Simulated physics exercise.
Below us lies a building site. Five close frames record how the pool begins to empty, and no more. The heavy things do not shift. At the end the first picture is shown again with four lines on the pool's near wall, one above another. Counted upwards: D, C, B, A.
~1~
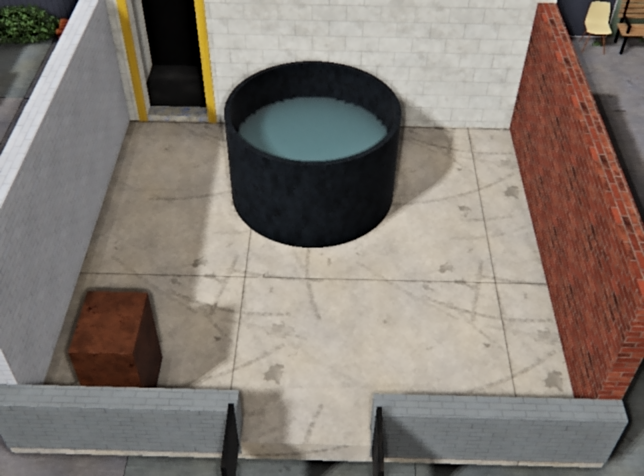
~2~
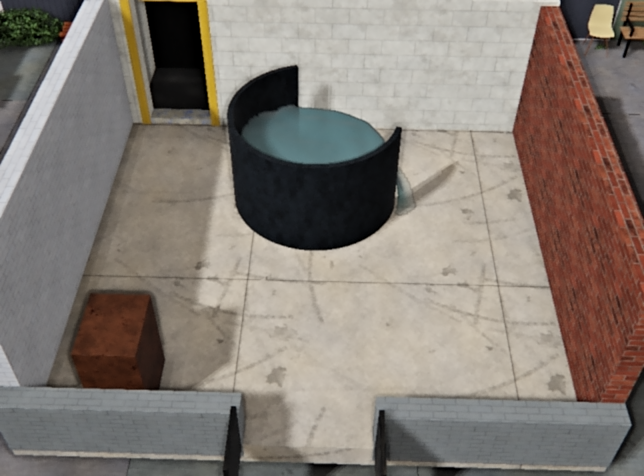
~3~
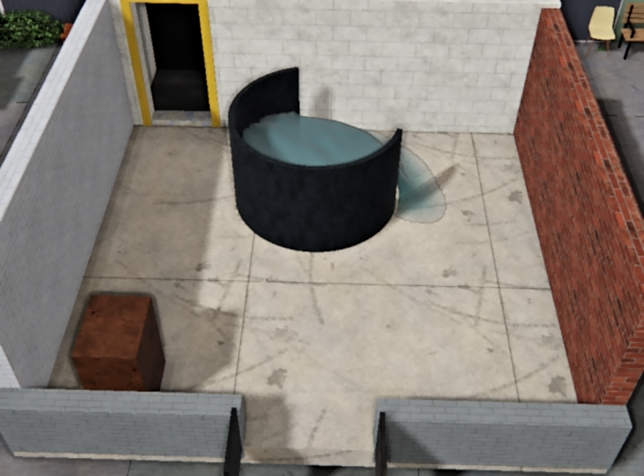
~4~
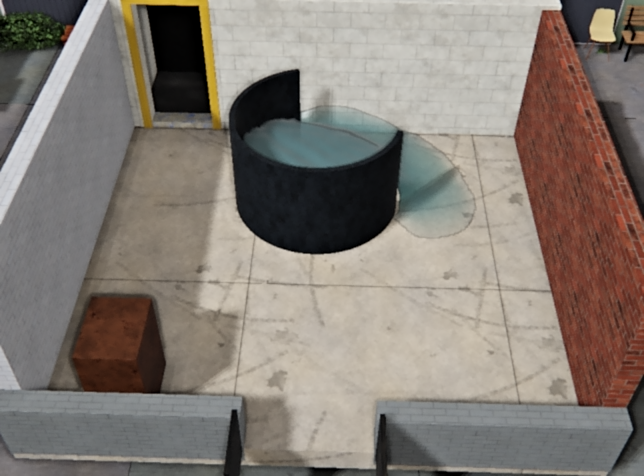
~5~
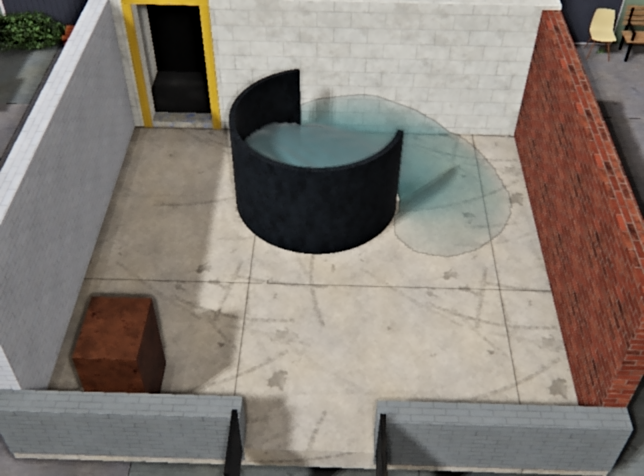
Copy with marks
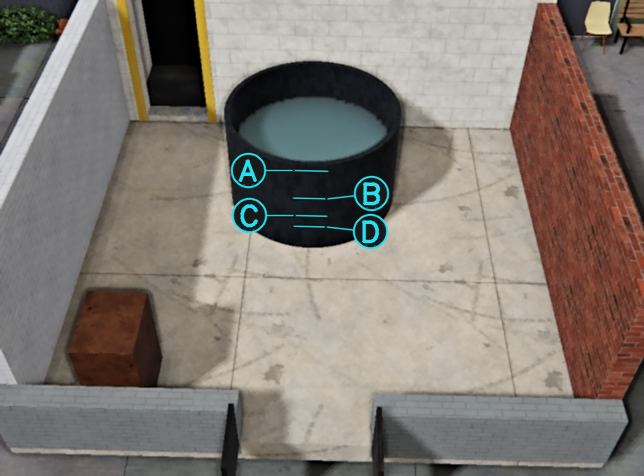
A round black pool of blue-green water stands toward the back of a walled concrete yard on a building site, seen from above. A yellow-framed doorway is at the back left beside a white block wall, with red brick on the right, a rusty brown block at front left and an open gate in front. The pool's back-right side disappears, and water spreads rightward and backward across the floor in a widening, thinning sheet.
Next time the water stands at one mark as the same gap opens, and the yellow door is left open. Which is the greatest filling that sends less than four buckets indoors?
B will do.
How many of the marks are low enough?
Three of them.
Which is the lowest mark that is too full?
The answer is A.
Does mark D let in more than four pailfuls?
No, that is safe.
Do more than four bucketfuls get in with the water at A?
Yes, it does.
On the marked copy, A at (310, 170); B at (310, 198); C at (310, 215); D at (310, 226); from the bottom up D, C, B, A.
If A is chosen, about 14 bucketfuls get in.
If B is chosen, a bucket or two gets in.
If C is chosen, nothing gets over.
If D is chosen, nothing gets over.
